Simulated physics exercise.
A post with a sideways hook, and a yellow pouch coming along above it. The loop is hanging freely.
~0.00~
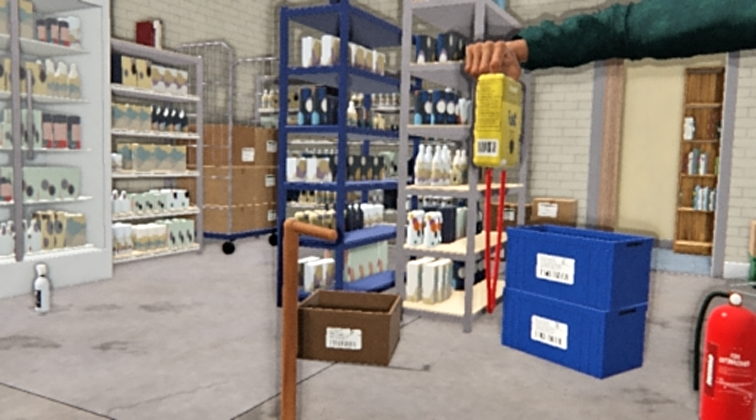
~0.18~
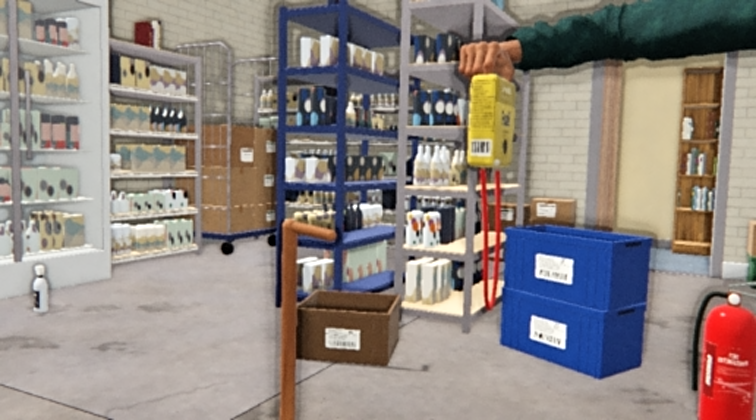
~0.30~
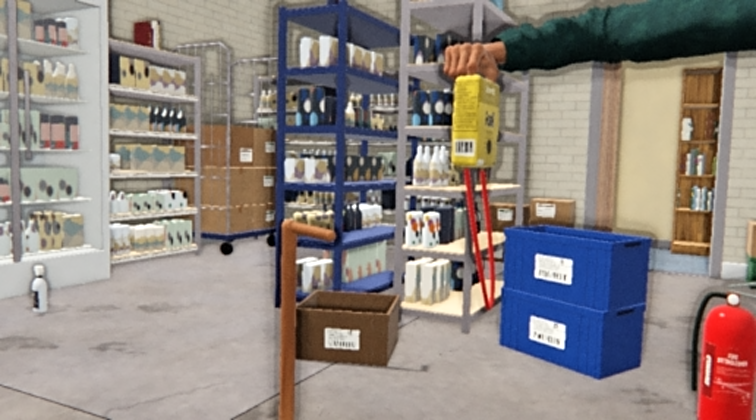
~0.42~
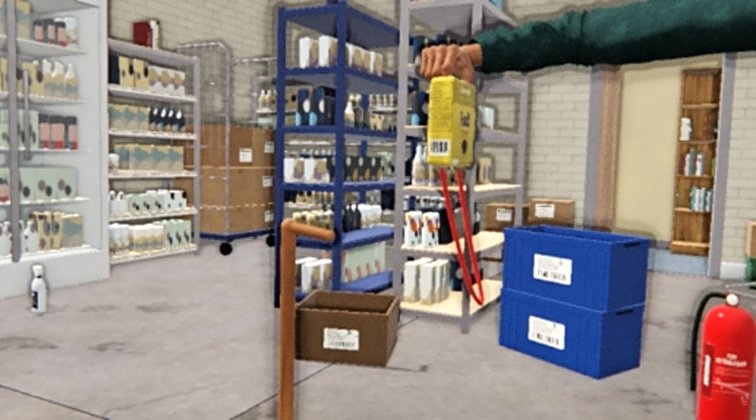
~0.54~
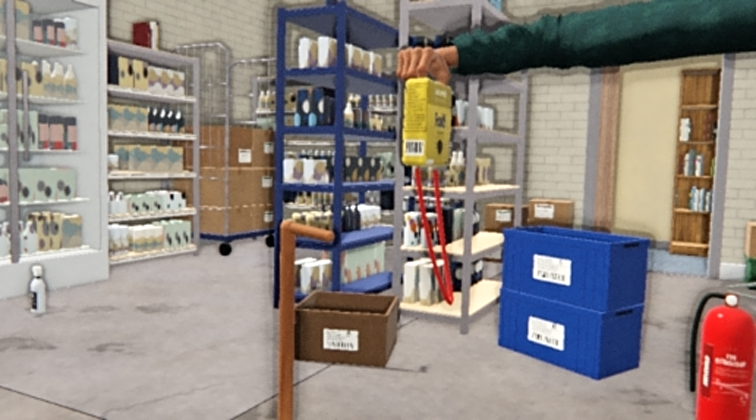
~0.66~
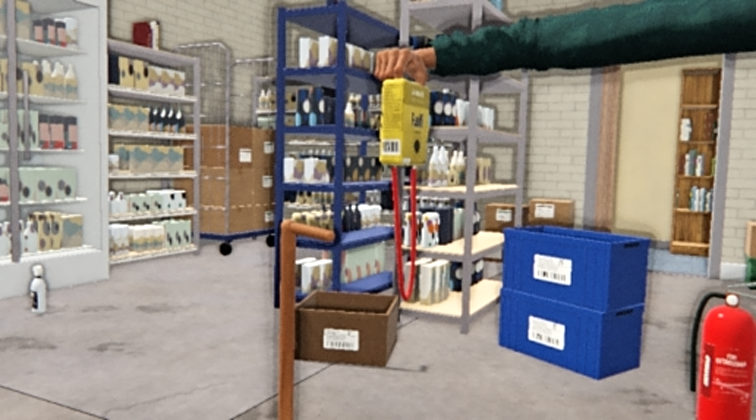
In a stockroom, a green-sleeved arm carrying a yellow pouch leftward above a hooked post, its red loop swinging freely below.
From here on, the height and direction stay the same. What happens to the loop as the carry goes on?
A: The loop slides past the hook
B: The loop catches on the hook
Option B: The loop catches on the hook.
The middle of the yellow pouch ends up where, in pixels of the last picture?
When everything has stopped, it's close to pixel (221, 125).
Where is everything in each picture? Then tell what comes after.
Yellow pouch (499, 123); hook tip (331, 235), in the first picture.
Yellow pouch (492, 123); bottom of the loop (490, 309), in the second picture.
Yellow pouch (477, 124), in the third picture.
Yellow pouch (452, 124); bottom of the loop (481, 304), in the fourth picture.
Yellow pouch (428, 125), in the fifth picture.
Yellow pouch (406, 124); bottom of the loop (406, 299); hook tip (329, 236); hook points towards it, loop hangs below the hook, in the sixth picture.
After 0.84 s, pouch nearing the post near (373, 124).
After 1.28 s, pouch over the post near (299, 125).
After 1.68 s, pouch past the post near (241, 125).
In the end, pouch past the post near (221, 125); loop tight round the post, hand stopped. The yellow pouch is jerked back by its loop.
